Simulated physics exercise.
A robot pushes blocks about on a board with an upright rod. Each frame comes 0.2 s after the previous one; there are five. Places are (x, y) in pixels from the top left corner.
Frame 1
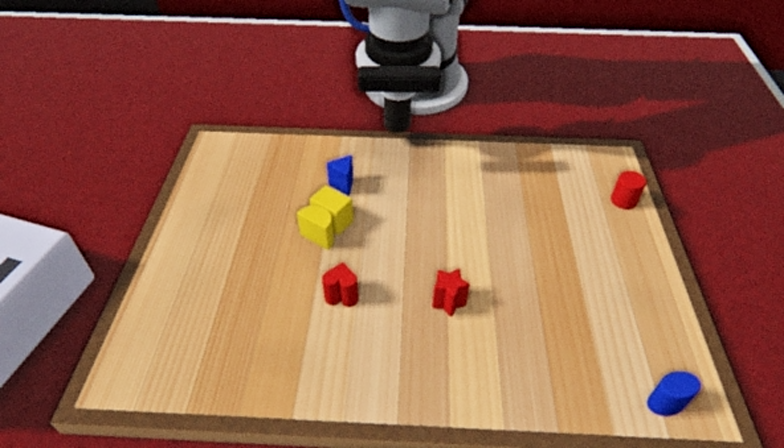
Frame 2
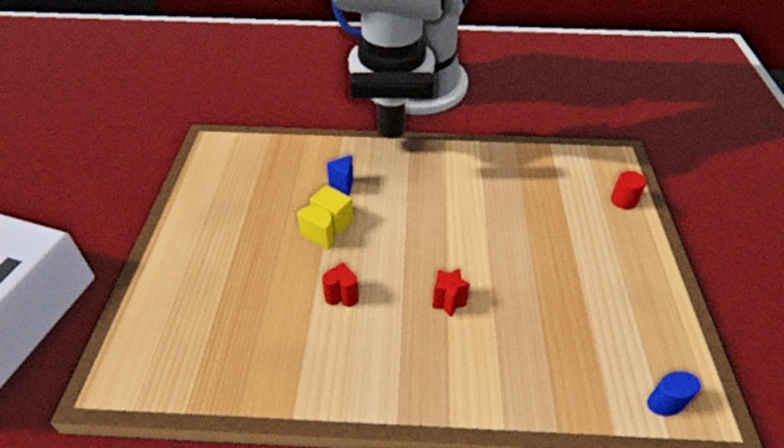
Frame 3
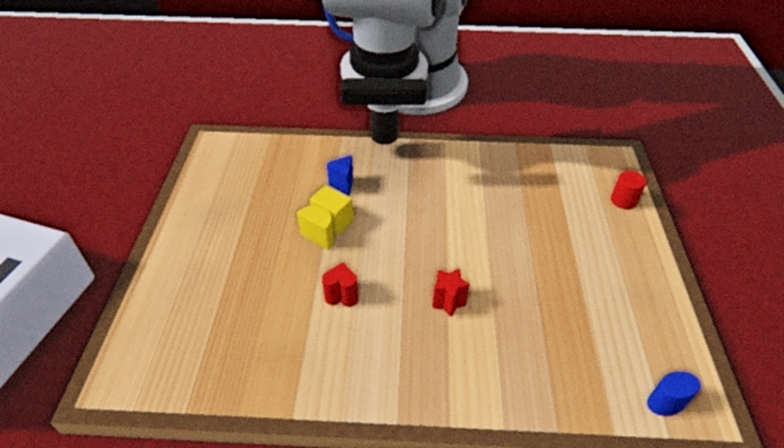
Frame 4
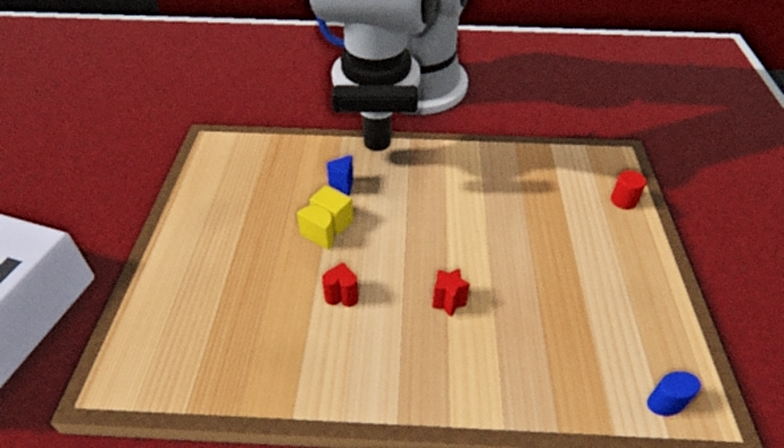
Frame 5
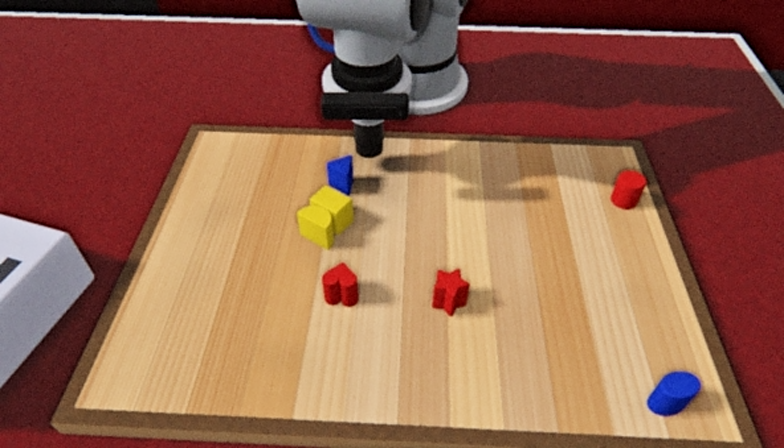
The robot arm's rod moves slightly left and nearer the blue block; the blocks stay still.
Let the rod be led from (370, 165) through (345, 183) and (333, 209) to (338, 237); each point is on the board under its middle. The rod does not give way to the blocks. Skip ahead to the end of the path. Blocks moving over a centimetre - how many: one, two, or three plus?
Going by the path, three or more of them shift by more than about 1 cm.
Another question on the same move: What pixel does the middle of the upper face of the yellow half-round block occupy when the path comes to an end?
Its top face will be centred at roughly (298, 249).
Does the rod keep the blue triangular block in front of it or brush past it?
Beside or behind it.
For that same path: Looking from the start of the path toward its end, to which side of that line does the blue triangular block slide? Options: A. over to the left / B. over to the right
Option B.
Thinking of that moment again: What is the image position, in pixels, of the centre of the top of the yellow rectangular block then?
The centre of its top face lies at (318, 234).
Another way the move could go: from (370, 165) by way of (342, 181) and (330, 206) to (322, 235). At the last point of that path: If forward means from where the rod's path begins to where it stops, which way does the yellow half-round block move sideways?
Off to the left side.
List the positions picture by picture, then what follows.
In the first frame, rod tip at (397, 126); block tops, yellow half-round block at (317, 215); yellow rectangular block at (331, 198); red heart-shaped block at (340, 275); blue triangular block at (342, 163).
In the second frame, rod at (391, 131); blocks unchanged.
In the third frame, rod at (385, 137); blocks unchanged.
In the fourth frame, rod at (377, 144); blocks unchanged.
In the fifth frame, rod at (369, 150); yellow half-round block at (317, 215); yellow rectangular block at (331, 198); red heart-shaped block at (340, 275); blue triangular block at (342, 163).
The first path, step by step. One third of the way, rod at (343, 169); blue triangular block at (323, 179).
Two thirds of the way, rod at (331, 195); yellow half-round block at (314, 225); yellow rectangular block at (322, 206), turned 25° anticlockwise; blue triangular block at (304, 187), turned 25° anticlockwise.
At the end, rod at (337, 223); yellow half-round block at (298, 249); yellow rectangular block at (318, 234); red heart-shaped block in place; blue triangular block at (304, 189), turned 15° anticlockwise.
